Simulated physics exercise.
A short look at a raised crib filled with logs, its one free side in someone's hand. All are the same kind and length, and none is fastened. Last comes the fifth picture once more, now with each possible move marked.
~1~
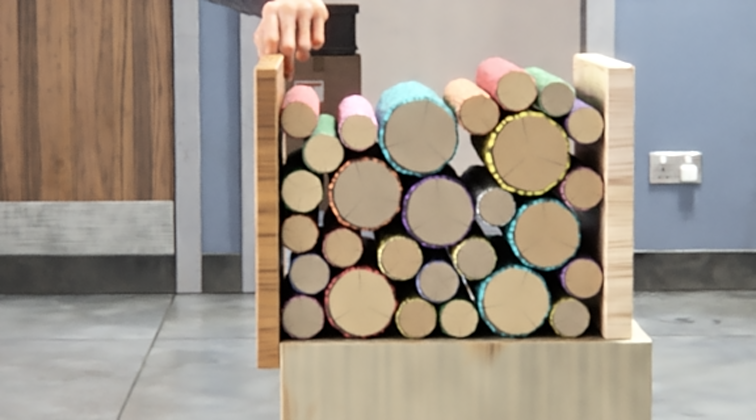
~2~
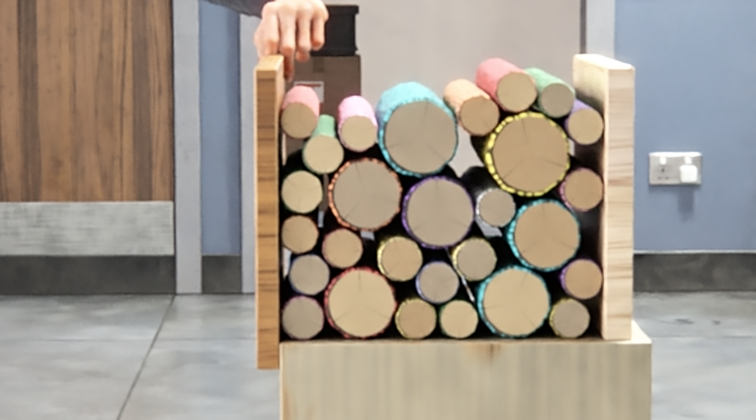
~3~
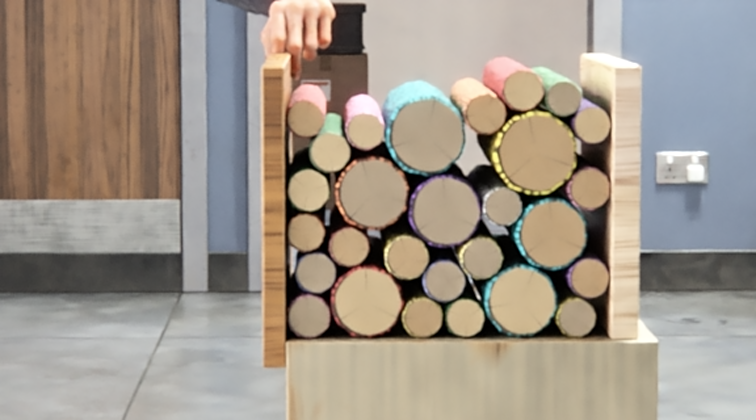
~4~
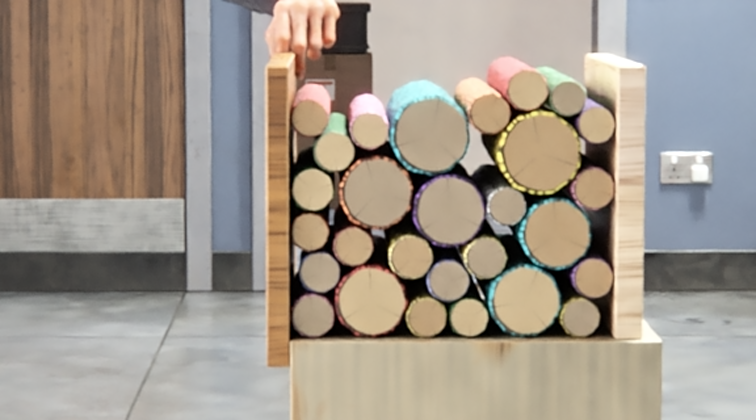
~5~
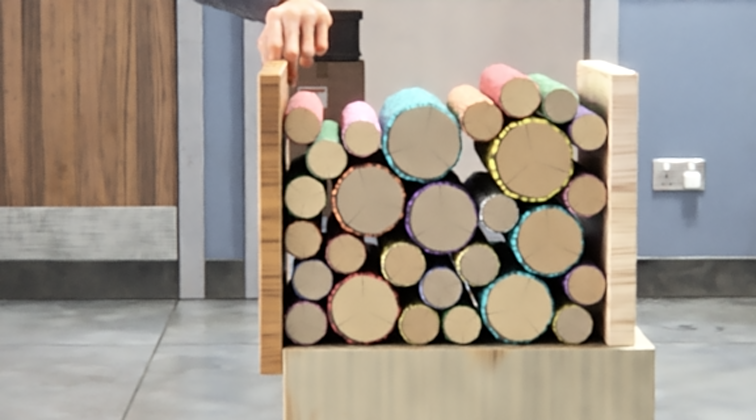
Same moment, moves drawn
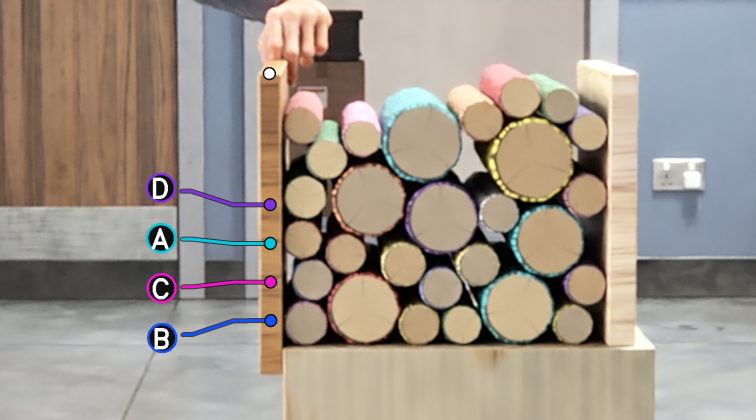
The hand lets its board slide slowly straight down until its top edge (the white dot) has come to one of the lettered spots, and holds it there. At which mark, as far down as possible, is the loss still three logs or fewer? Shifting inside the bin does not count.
The answer is mark A.
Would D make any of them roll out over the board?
Yes, at D.
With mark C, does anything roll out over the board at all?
Yes.
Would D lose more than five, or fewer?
It loses fewer than five.
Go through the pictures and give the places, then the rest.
A log (365, 194); a log (302, 191); a log (478, 114), in the first picture.
A log (478, 115); side board (272, 199), in the second picture.
A log (309, 316); a log (576, 318), in the third picture.
A log (485, 258); a log (376, 193), in the fourth picture.
A log (305, 197); a log (481, 121); side board (275, 204), in the fifth picture.
On the marked copy, A at (271, 243); B at (271, 321); C at (271, 282); D at (270, 205); the white dot at (270, 74).
Taking A. A third of the way, top of the board (281, 150).
Two thirds of the way, top of the board (282, 239).
When it is over, top of the board (282, 242), one out over the board.
As for the rest, B more than three out over the board; C four out over the board; D one out over the board.
